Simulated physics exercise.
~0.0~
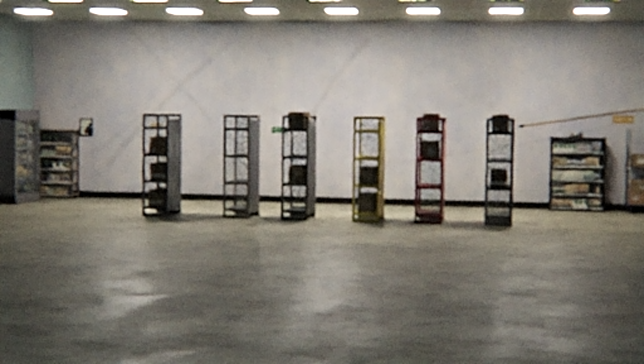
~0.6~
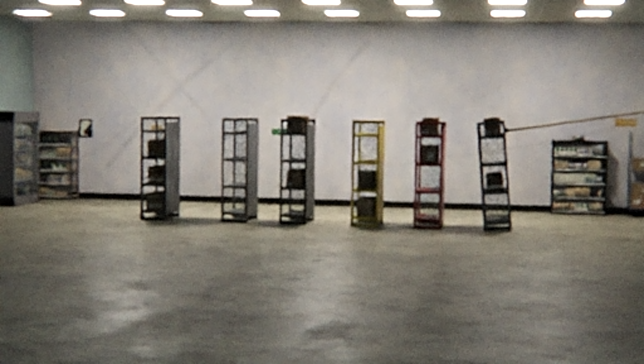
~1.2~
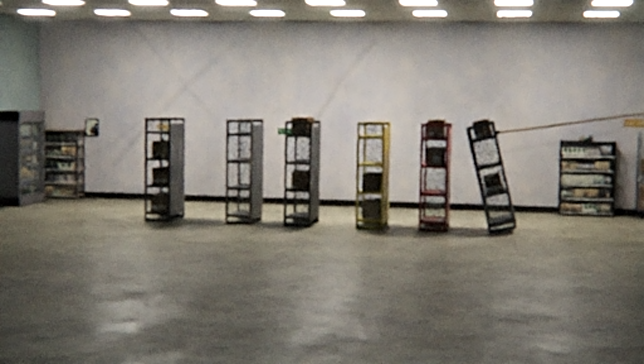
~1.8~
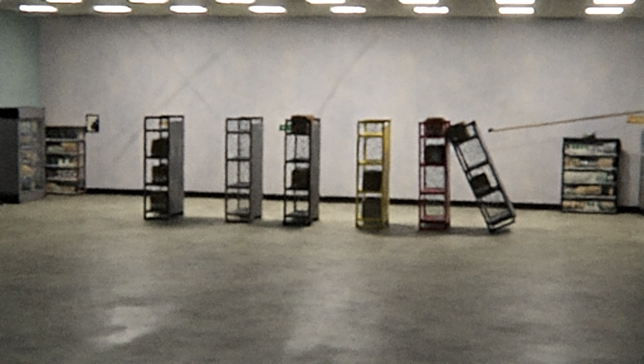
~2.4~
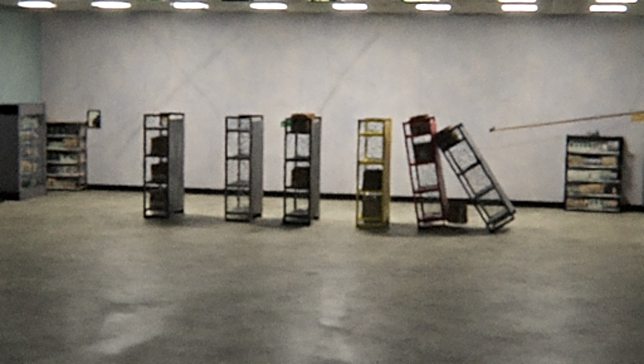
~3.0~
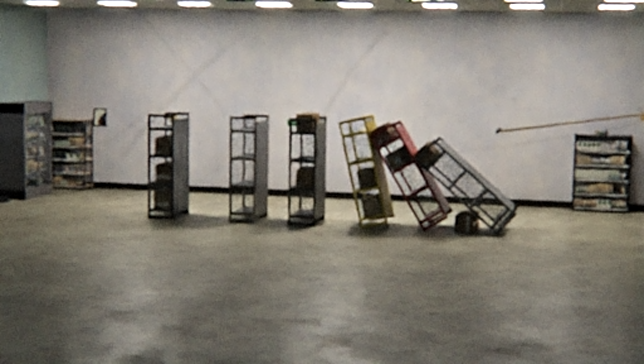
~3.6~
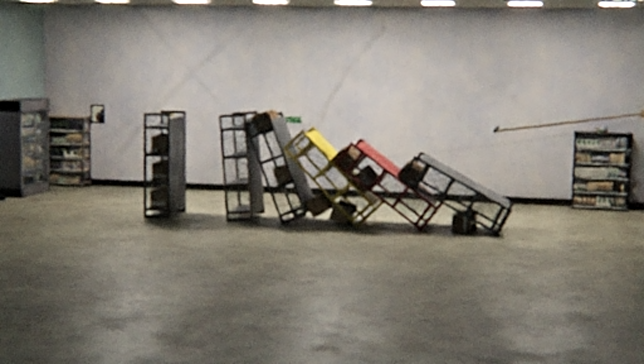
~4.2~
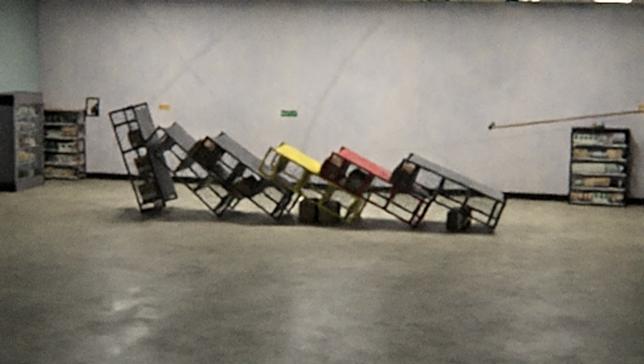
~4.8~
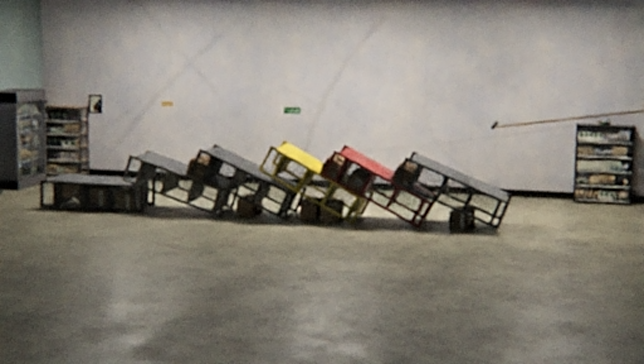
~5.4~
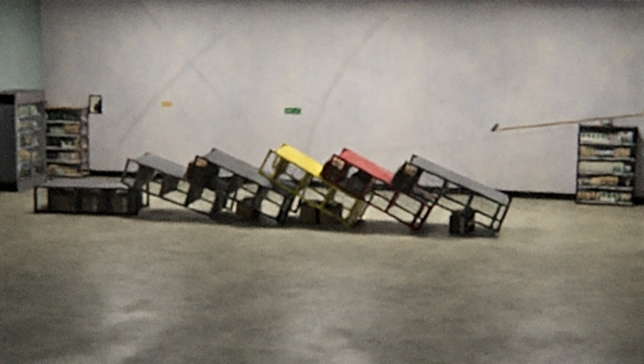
At first, six tall open racks holding dark cartons stand in a spaced row across a grey floor, one yellow and one red among darker ones, while a long pole reaches in from the right against the rightmost rack. The pole pushes the top of that rack leftward, then stops as the rack keeps tipping. It strikes the red rack, which leans into the yellow one, and cartons slide about. The yellow rack knocks the next ones over in turn, until the leftmost rack topples too. Finally, five racks rest slanted on their neighbours, the leftmost lies flat, and none stands.
